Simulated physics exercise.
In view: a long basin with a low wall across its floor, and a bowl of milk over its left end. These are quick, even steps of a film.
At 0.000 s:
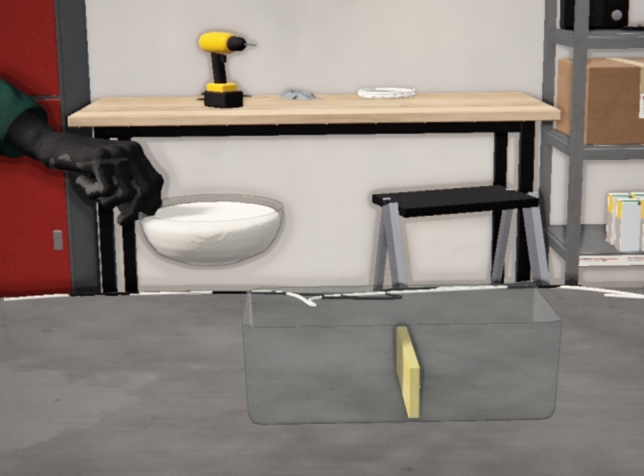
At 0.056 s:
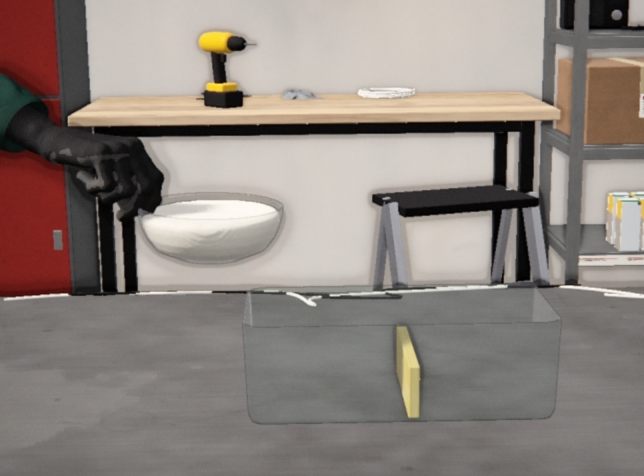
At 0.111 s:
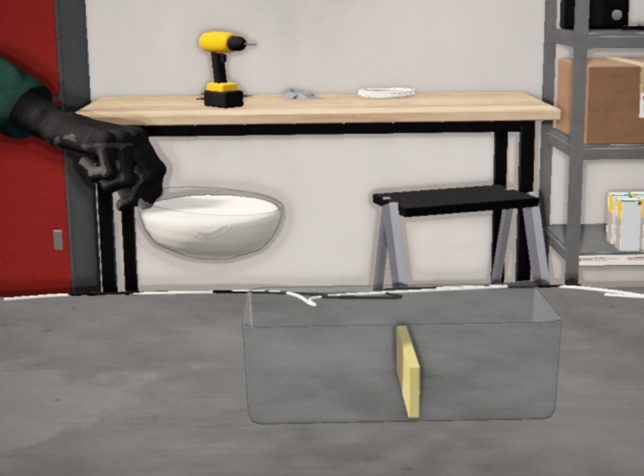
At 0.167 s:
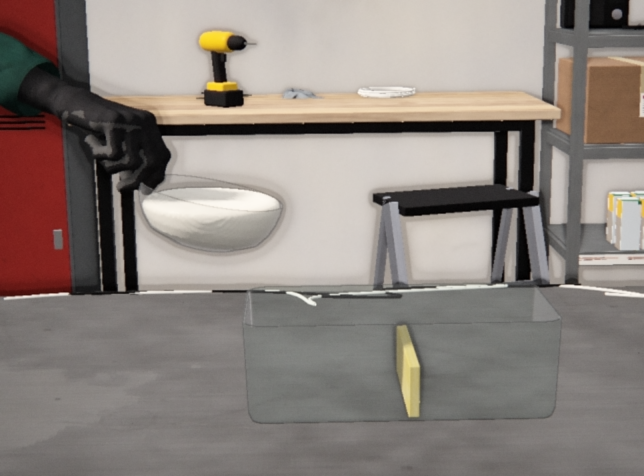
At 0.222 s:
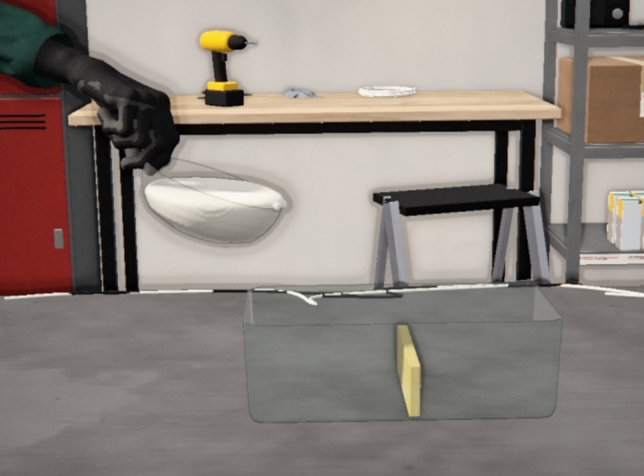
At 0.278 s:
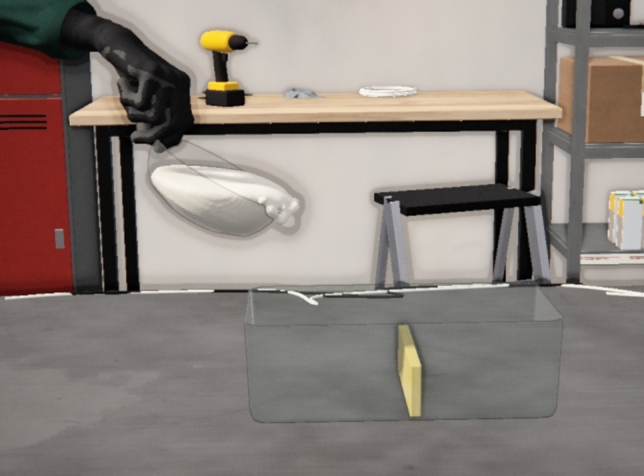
In a garage workshop, a black-gloved hand tilts a clear bowl of white liquid rightward until some slips over its right rim.
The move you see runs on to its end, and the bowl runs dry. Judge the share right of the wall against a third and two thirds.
The share right of the wall is under a third.
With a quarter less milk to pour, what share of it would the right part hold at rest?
About 0 per cent.
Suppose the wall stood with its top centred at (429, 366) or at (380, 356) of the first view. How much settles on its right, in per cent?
Near 10 % and 65 %.
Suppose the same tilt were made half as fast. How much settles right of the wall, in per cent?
Near 0 %.
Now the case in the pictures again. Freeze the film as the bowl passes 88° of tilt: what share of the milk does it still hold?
Roughly 15 in a hundred.
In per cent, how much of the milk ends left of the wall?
Roughly 85 in a hundred.
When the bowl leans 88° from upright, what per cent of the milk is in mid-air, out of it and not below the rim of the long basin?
Some 60 per cent.
A moment on, the bowl is tipped on its side and 13 per cent is still to pour, 29 is left of the wall and 0 right of it.
Next, the bowl is tipped right over and 0 per cent is still to pour, 87 is left of the wall and 9 right of it.
Then the bowl is tipped right over and 0 per cent is still to pour, 85 is left of the wall and 9 right of it.
Later the bowl is tipped right over and 0 per cent is still to pour, 85 is left of the wall and 10 right of it.
In the end 85 per cent lies left of the wall, 10 right of it and 5 outside.
